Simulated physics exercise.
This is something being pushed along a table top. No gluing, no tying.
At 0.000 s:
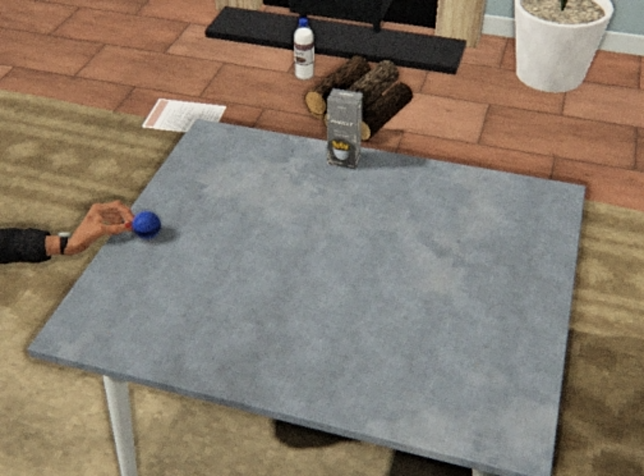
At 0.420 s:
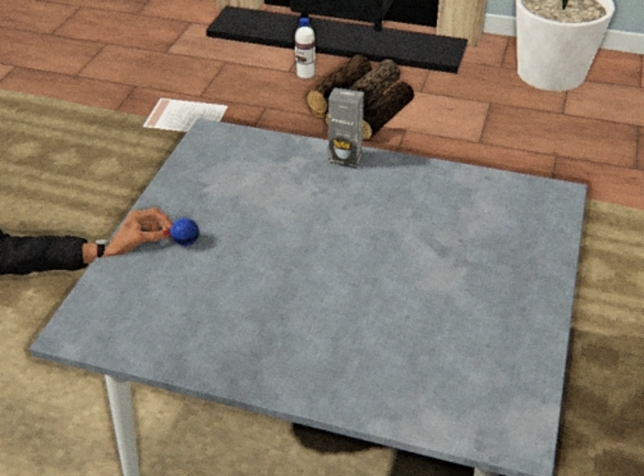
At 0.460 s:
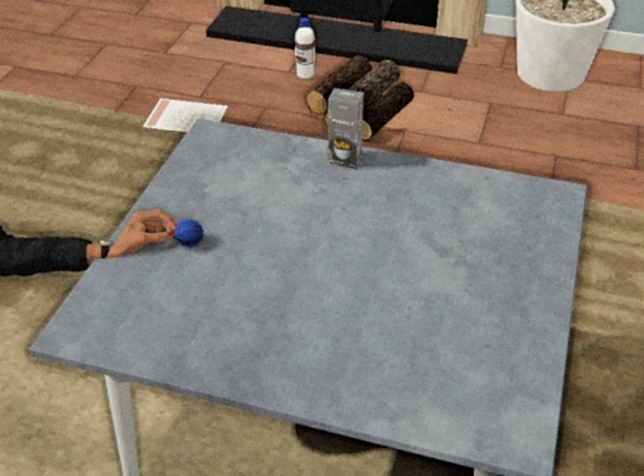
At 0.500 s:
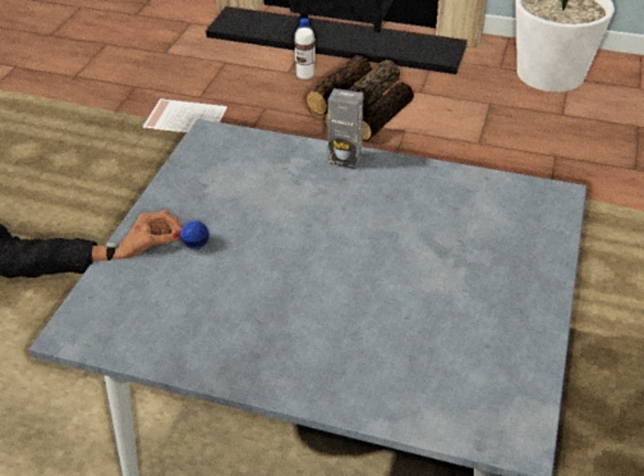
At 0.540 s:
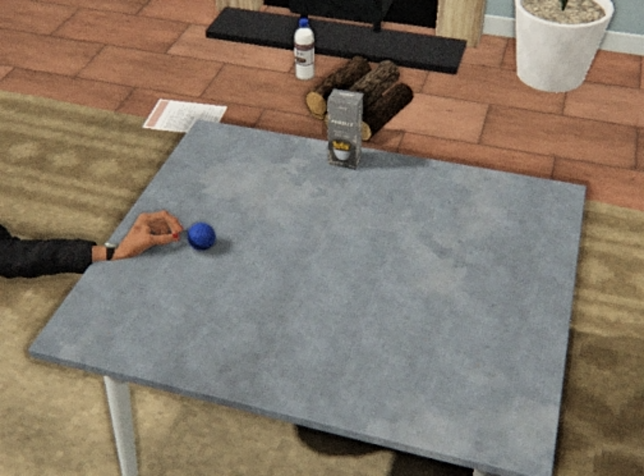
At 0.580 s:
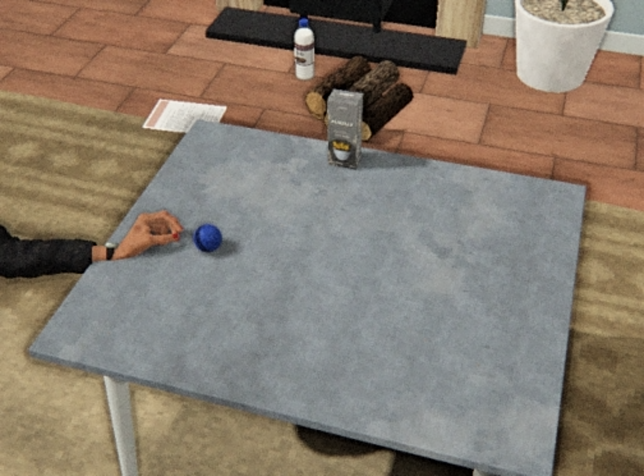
At first, a hand reaching in from the left holds a blue ball near the left edge of a gray table, with a small box standing at the back. The hand pushes the ball a short way to the right, then stays still while the ball rolls slowly away from the fingertips.
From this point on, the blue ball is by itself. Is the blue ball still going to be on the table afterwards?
I reckon it holds on up there in the end.
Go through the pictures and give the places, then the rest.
The first frame shows under the hand; blue ball (147, 225).
The second frame shows under the hand; blue ball (185, 232).
The third frame shows under the hand; blue ball (189, 233).
The fourth frame shows blue ball (195, 235).
The fifth frame shows blue ball (202, 237) moved a little.
The sixth frame shows blue ball (208, 238) moved a little.
By 0.68 s, blue ball moved about its own width near (222, 241).
By 0.78 s, blue ball moved about its own width near (234, 244).
By 0.88 s, blue ball moved well along near (243, 246).
By 1.08 s, blue ball moved well along near (253, 248).
When it is over (1.5 s), moved from the start, blue ball. End places, in pixels of the last picture, blue ball near (254, 248).
